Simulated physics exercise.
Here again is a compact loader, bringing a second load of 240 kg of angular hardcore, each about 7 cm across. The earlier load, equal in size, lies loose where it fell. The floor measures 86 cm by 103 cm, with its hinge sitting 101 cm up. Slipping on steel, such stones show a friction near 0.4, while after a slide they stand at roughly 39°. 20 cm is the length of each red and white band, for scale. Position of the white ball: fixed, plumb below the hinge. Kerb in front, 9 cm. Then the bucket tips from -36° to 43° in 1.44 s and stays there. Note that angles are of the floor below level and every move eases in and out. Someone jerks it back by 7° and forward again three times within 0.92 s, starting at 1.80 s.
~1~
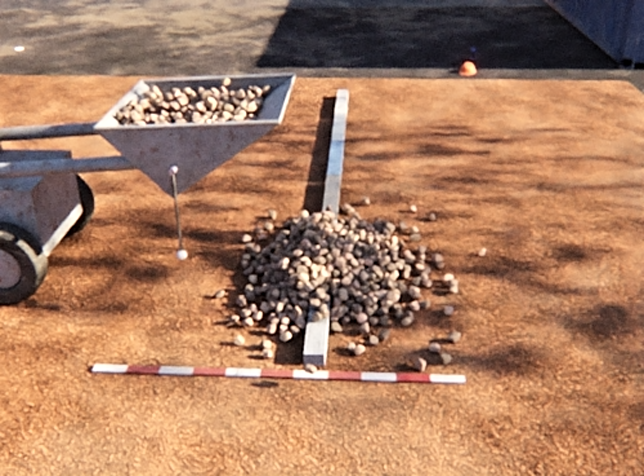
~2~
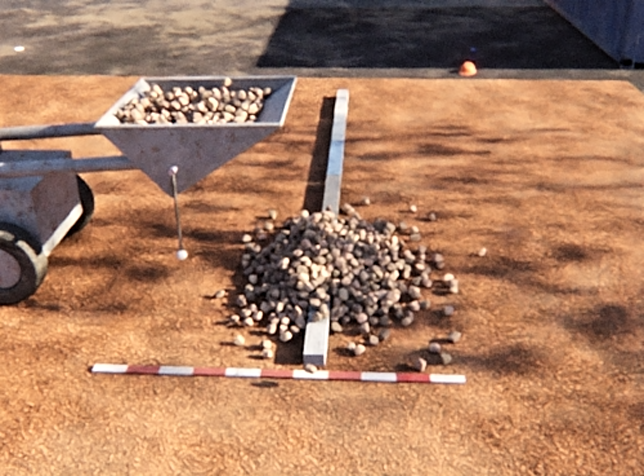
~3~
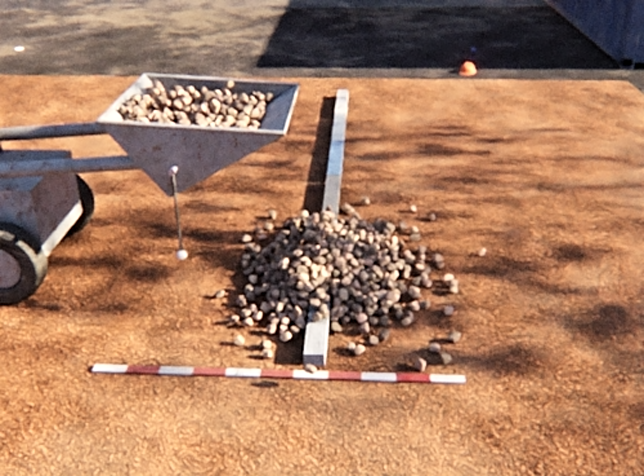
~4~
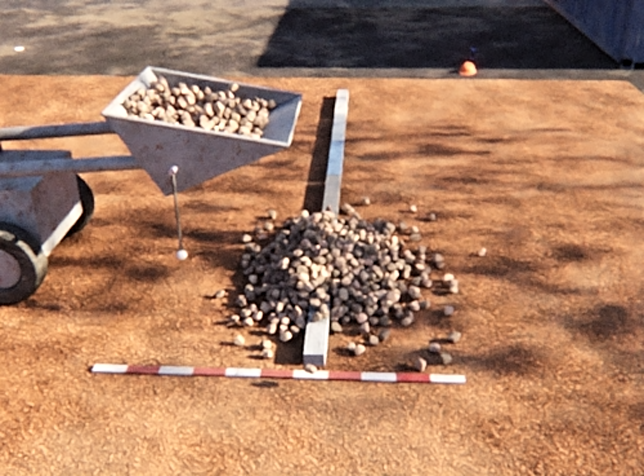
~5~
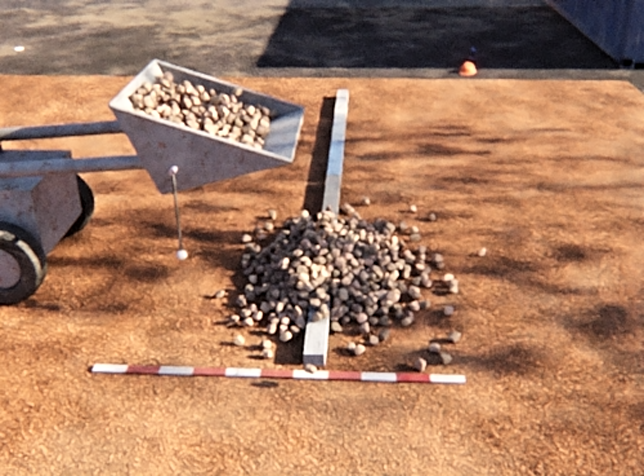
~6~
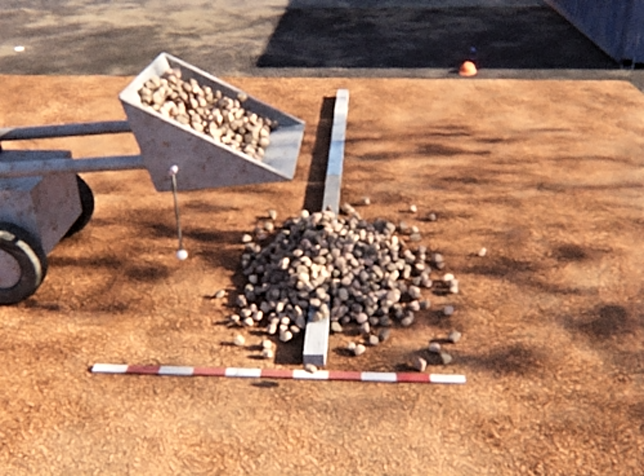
A grey metal bucket full of rounded stones, held out from a wheeled loader at the left, starts almost level and barely moves at first. It then tilts steadily forward, its right lip dropping and its back rising, while the stones stay inside and the loose heap across the pale kerb lies still.
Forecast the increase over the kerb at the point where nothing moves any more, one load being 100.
I would say 15 per cent.
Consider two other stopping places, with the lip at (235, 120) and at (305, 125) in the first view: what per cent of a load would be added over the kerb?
First place: Roughly 0 %; second place: Roughly 40 %.
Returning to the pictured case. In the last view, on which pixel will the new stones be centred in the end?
The middle lies near (290, 249) in the last picture.
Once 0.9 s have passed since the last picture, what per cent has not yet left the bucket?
Around 50 in a hundred.
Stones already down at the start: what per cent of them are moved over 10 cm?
5 %.
Then, 0.5 s after the last picture the floor is at 31°; in per cent of one load, 100 in the bucket, 54 on this side of the kerb, 46 over the kerb; the foremost stones are at (451, 276).
Then, 0.9 s after the last picture the floor is at 43°; in per cent of one load, 48 in the bucket, 106 on this side of the kerb, 46 over the kerb; the foremost stones are at (451, 276).
Then, 2.6 s after the last picture the floor is at 43°; in per cent of one load, 0 in the bucket, 139 on this side of the kerb, 61 over the kerb; the foremost stones are at (451, 276).
Then, 5.0 s after the last picture the floor is at 43°; in per cent of one load, 0 in the bucket, 139 on this side of the kerb, 61 over the kerb; the foremost stones are at (451, 276). Net gain over the kerb, 15.
